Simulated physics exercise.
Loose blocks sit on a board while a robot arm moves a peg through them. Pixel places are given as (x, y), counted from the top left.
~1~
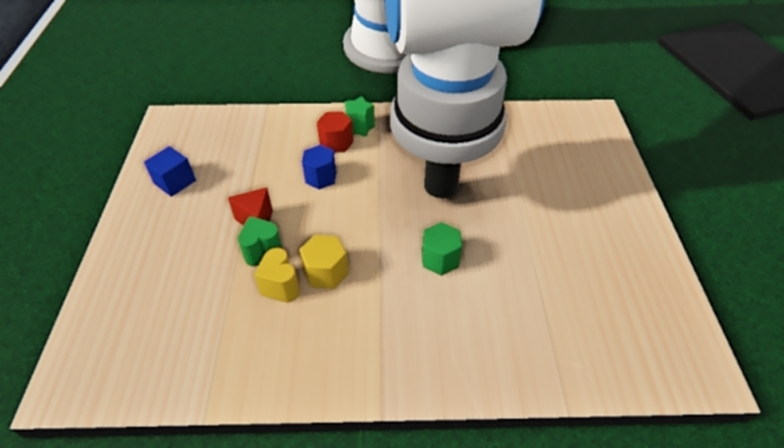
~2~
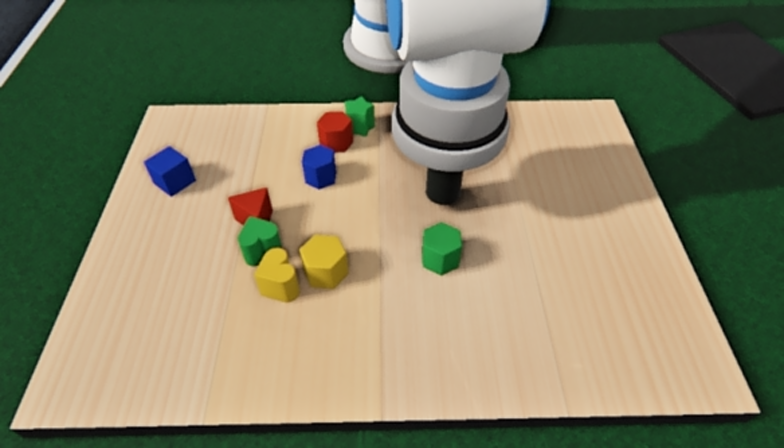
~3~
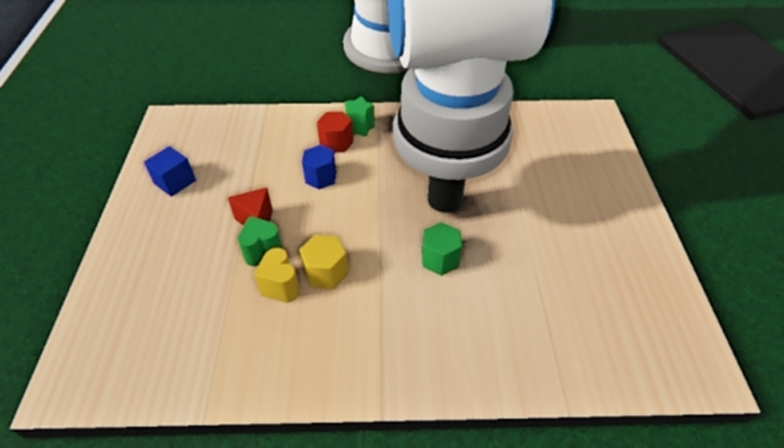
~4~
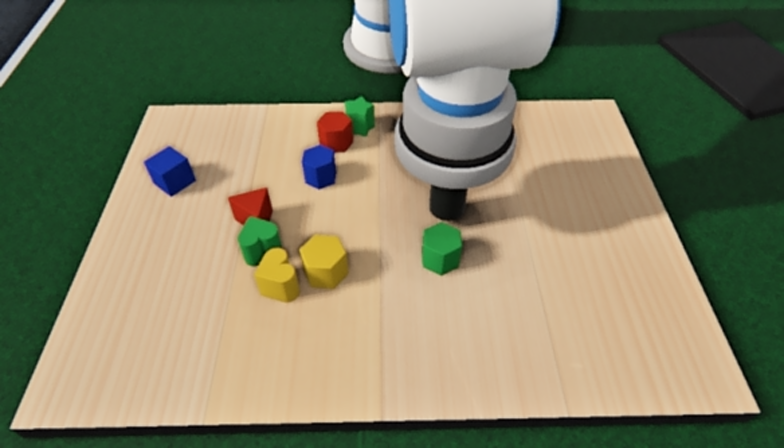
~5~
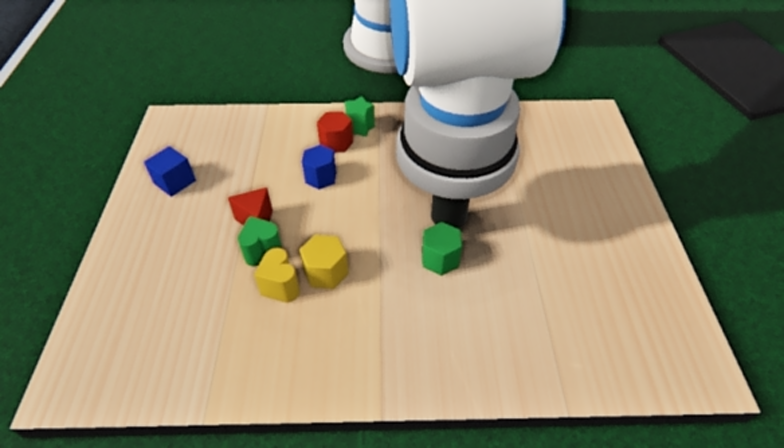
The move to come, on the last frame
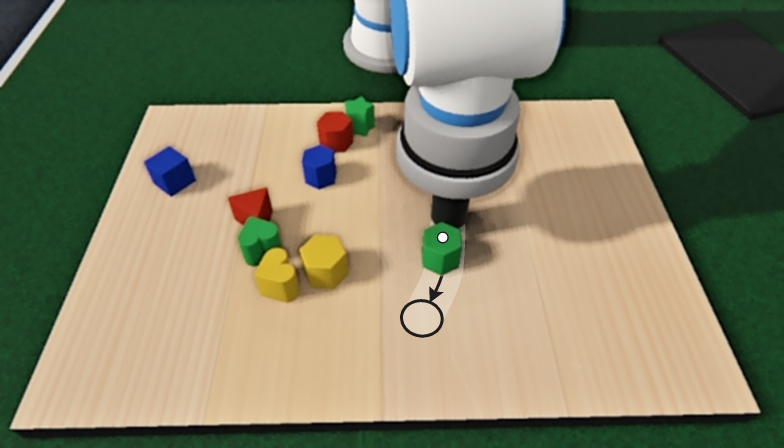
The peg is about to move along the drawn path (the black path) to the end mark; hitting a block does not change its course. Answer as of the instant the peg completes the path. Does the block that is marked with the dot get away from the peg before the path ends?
No.
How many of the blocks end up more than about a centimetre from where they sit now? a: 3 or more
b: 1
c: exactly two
The answer is b.
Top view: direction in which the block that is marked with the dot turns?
It turns counter-clockwise.
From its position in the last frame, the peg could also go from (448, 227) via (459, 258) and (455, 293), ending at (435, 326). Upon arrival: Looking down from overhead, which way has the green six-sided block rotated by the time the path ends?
It twists clockwise.
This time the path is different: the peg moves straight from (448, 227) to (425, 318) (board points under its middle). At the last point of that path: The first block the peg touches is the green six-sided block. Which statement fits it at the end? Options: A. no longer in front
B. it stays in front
The one that fits is B, it stays in front.
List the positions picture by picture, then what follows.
The first picture shows tip of the peg at (441, 186), middles of tops, green six-sided block at (443, 237).
The second picture shows peg at (443, 193), nothing pushed.
The third picture shows peg at (445, 200), nothing pushed.
The fourth picture shows peg at (447, 208), nothing pushed.
The fifth picture shows peg at (449, 217), green six-sided block at (443, 237).
The line goes from (448, 227) by way of (443, 271) to (422, 318); the dot is on the green six-sided block.
The first path, step by step. One third of the way, peg at (447, 246); green six-sided block at (443, 266).
Two thirds of the way, peg at (439, 277); green six-sided block at (441, 300), turned 25° anticlockwise.
At the end, peg at (423, 308); green six-sided block at (437, 335), turned 60° anticlockwise.
